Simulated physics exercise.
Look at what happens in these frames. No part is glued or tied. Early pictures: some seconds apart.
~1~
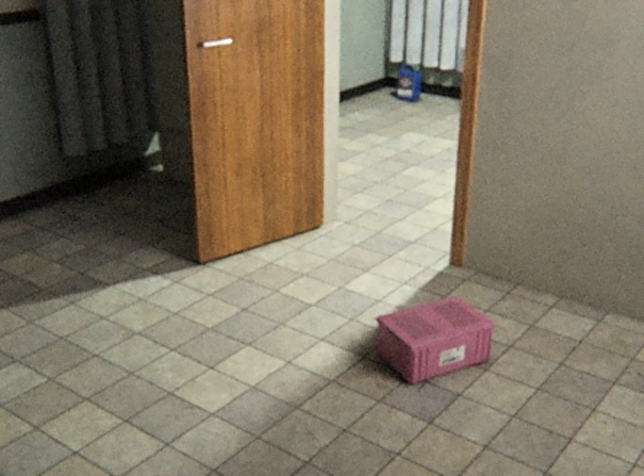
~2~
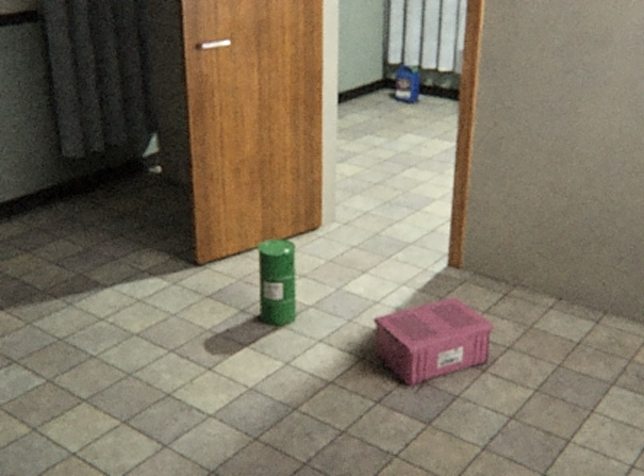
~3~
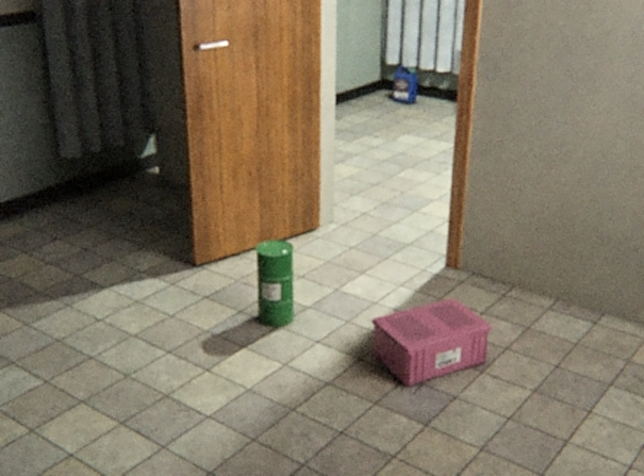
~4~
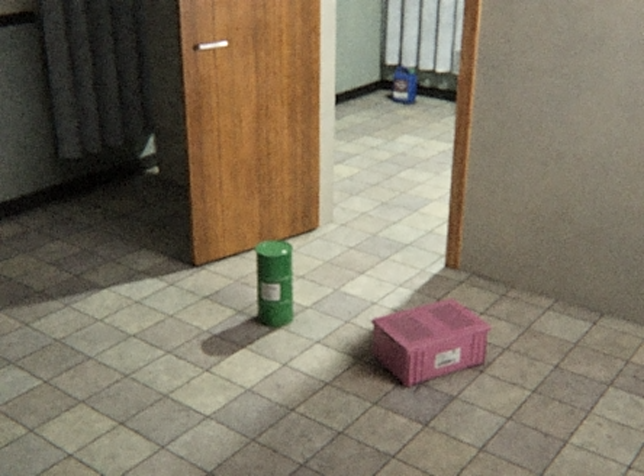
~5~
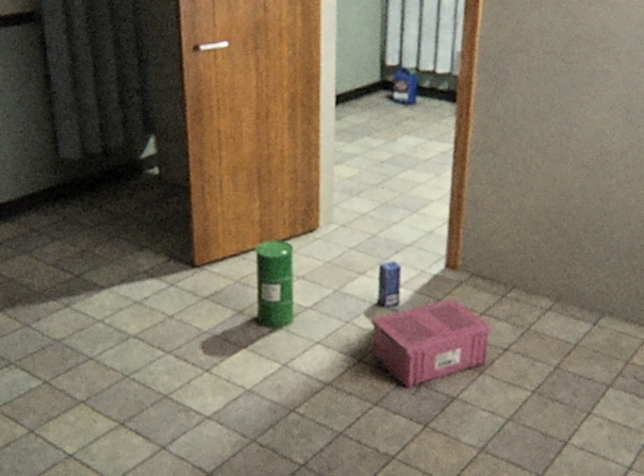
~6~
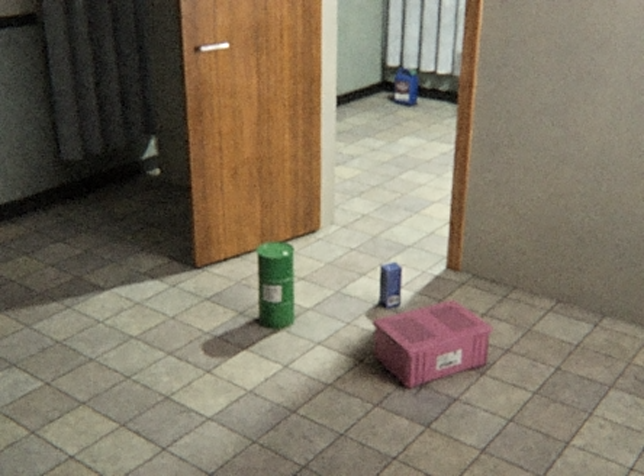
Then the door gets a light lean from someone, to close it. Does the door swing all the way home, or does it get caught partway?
It swings all the way home.
Then, 0.70 s later than the last frame, door 88° open.
Then, 1.30 s later than the last frame, door 60° open.
Then, 1.80 s later than the last frame, door 35° open.
Then, 2.20 s later than the last frame, door 14° open.
When it is over, door 0° open; all 3 as before. End places, in pixels of the last picture, blue carton near (391, 286).
